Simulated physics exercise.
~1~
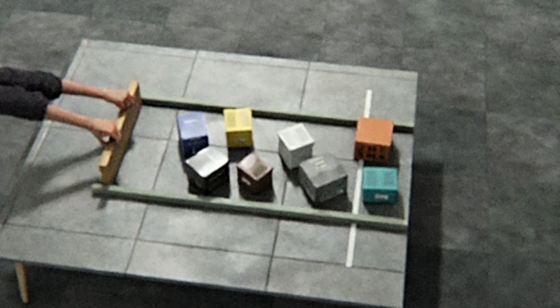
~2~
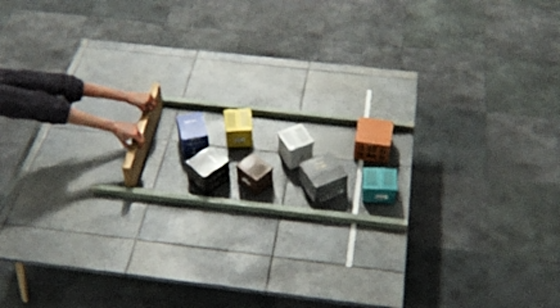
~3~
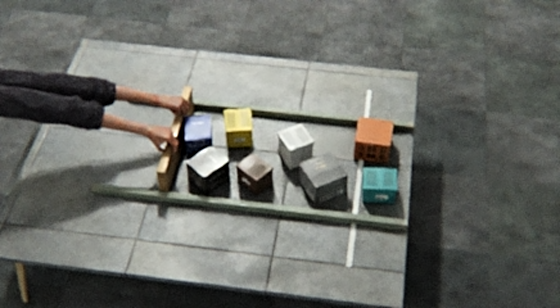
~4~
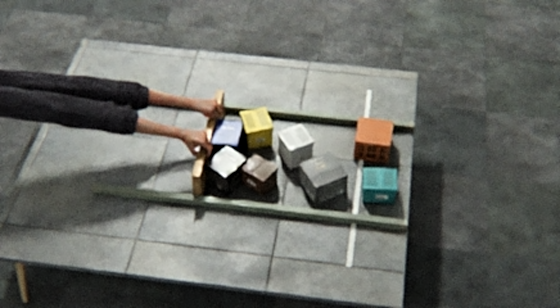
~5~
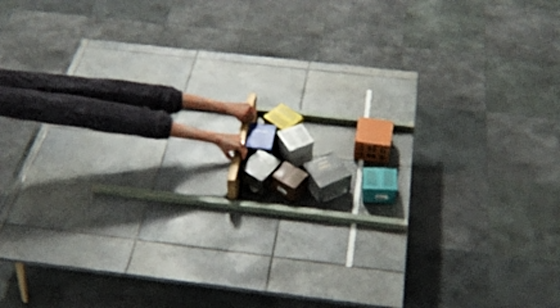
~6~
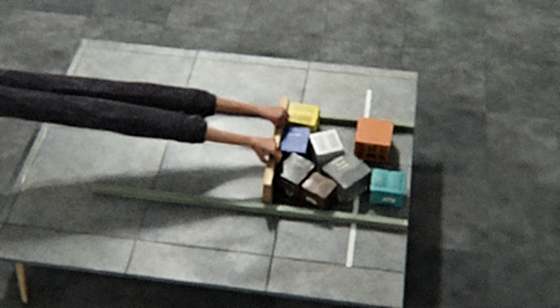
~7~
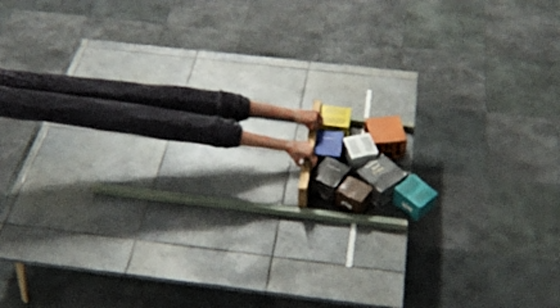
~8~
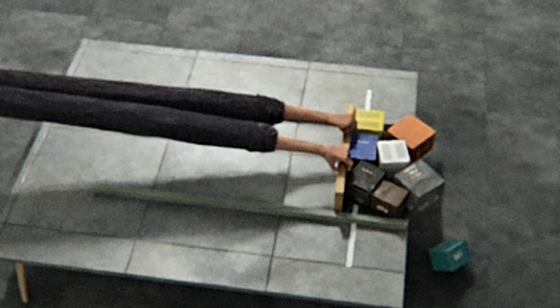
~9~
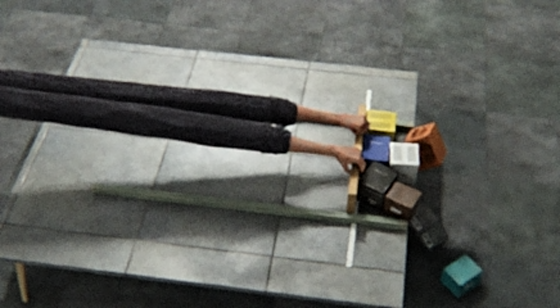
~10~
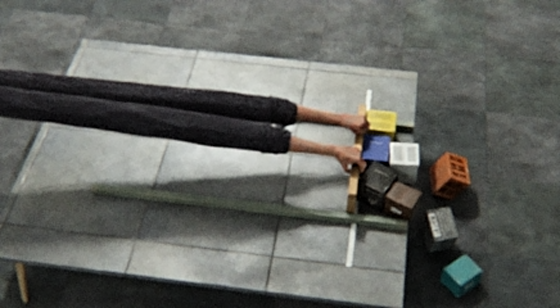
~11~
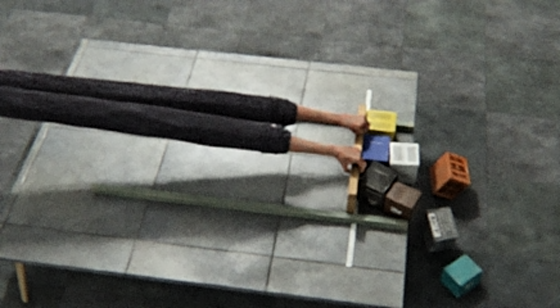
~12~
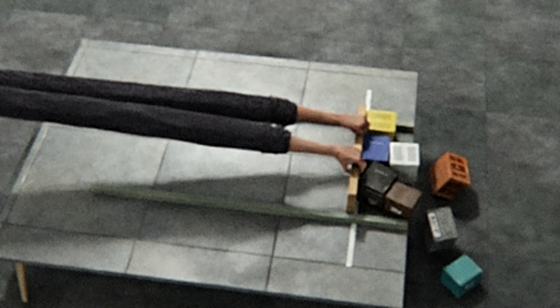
Plank held by two hands pushing a cluster of boxes right along a deck, turquoise, orange and grey ones dropping off the edge.
